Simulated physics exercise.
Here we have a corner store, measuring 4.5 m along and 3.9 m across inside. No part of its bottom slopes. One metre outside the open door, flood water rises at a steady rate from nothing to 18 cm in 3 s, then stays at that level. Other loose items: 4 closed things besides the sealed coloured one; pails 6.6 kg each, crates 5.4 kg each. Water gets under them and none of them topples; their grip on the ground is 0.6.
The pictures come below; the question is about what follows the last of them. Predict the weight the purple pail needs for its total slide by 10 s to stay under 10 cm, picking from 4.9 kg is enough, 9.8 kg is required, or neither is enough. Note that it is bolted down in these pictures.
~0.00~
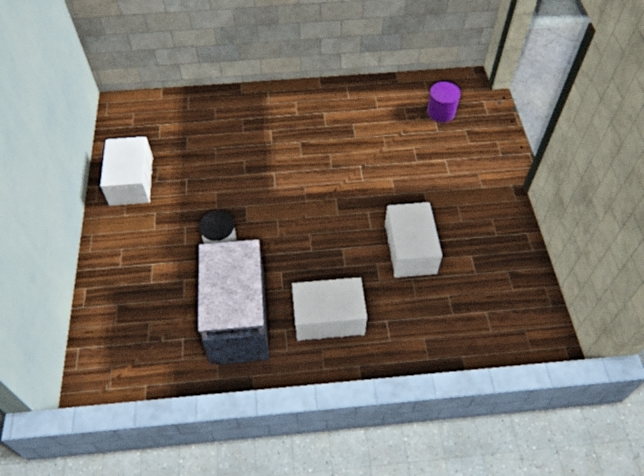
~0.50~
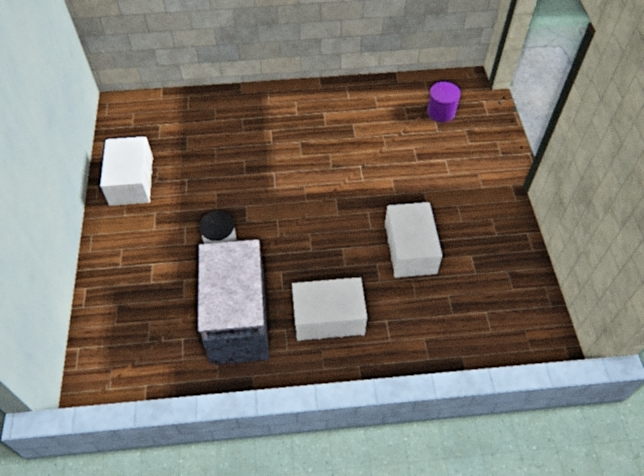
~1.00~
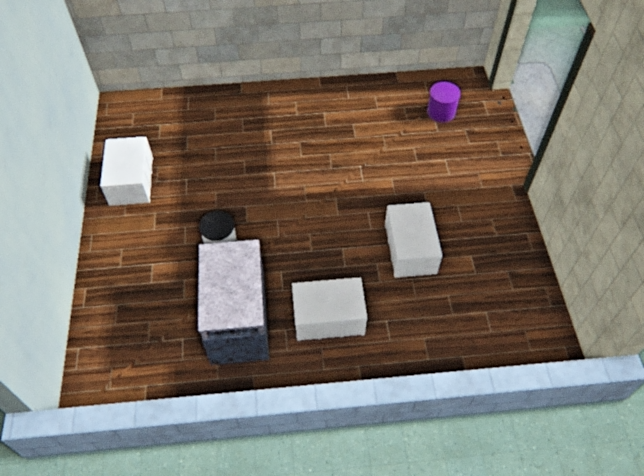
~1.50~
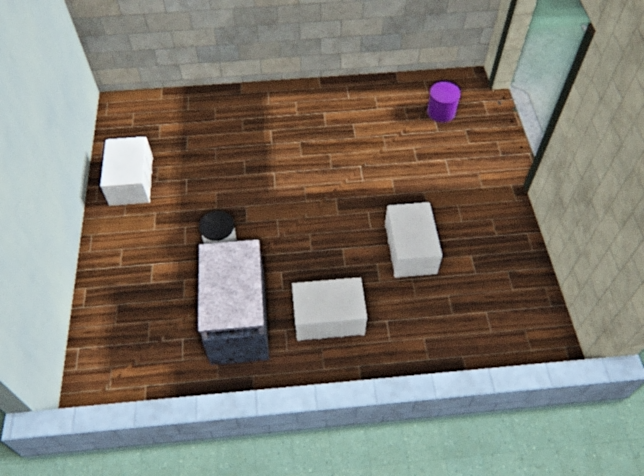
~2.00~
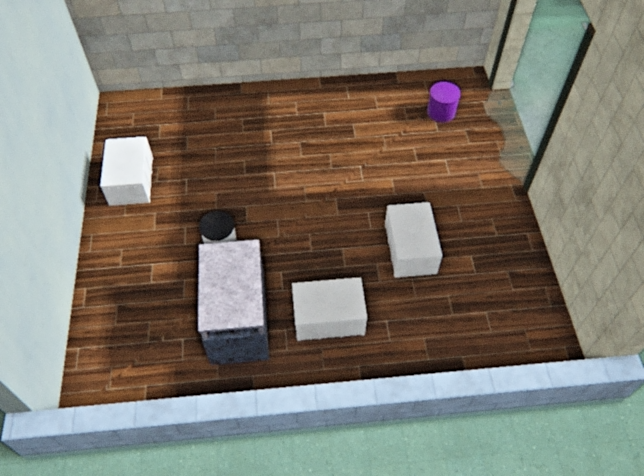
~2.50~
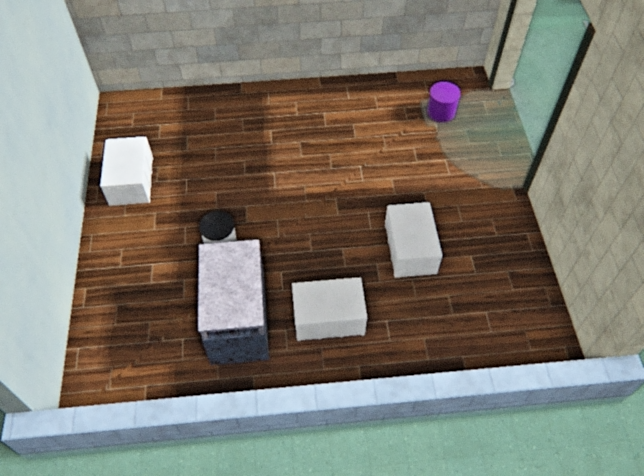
Prediction: Neither is enough.
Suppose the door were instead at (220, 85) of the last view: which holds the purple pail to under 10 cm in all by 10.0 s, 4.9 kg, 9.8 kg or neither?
Moved there, the light choice works.
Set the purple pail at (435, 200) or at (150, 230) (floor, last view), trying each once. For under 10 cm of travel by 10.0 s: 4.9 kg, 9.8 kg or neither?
Try by try, must use the heavier; must use the heavier.
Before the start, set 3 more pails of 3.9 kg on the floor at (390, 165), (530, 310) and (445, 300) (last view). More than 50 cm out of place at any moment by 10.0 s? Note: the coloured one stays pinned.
In that order: More, less, less.
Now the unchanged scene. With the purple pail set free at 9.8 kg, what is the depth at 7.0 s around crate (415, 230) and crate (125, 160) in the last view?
Around 3 cm and 10 cm.
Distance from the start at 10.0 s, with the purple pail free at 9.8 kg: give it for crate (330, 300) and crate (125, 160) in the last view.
The first is 80 cm from its start, the second 60 cm.
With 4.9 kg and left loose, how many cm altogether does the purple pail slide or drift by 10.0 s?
It covers about 400 cm altogether.
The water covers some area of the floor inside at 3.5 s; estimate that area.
Flooded: Near 3.0 m2.
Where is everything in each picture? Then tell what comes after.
In the first frame, the purple pail at (445, 92), on the bottom; water covers 0.0 m2; 0 of 5 have shifted.
In the second frame, the purple pail at (445, 92) rests on the ground; water covers 0.0 m2; 0 of 5 have shifted.
In the third frame, the purple pail at (445, 92), on the bottom; 0.0 m2 under water; 0 of 5 have shifted.
In the fourth frame, the purple pail at (445, 92) rests on the ground; water covers 0.0 m2; 0 of 5 have shifted.
In the fifth frame, the purple pail at (445, 92) rests on the ground; water covers 0.1 m2; 0 of 5 have shifted.
In the sixth frame, the purple pail at (445, 92) rests on the ground; water covers 0.7 m2; 0 of 5 have shifted.
After 3.5 s the purple pail would be 28 cm from its start with 4.9 kg and 4 cm from its start with 9.8 kg; 6 cm of water round it then.
After 4.5 s the purple pail would be 100 cm from its start with 4.9 kg and 37 cm from its start with 9.8 kg; 6 cm of water round it then.
After 7.0 s the purple pail would be 299 cm from its start with 4.9 kg and 47 cm from its start with 9.8 kg; 6 cm of water round it then.
After 10.0 s the purple pail would be 360 cm from its start with 4.9 kg and 57 cm from its start with 9.8 kg; 6 cm of water round it then.
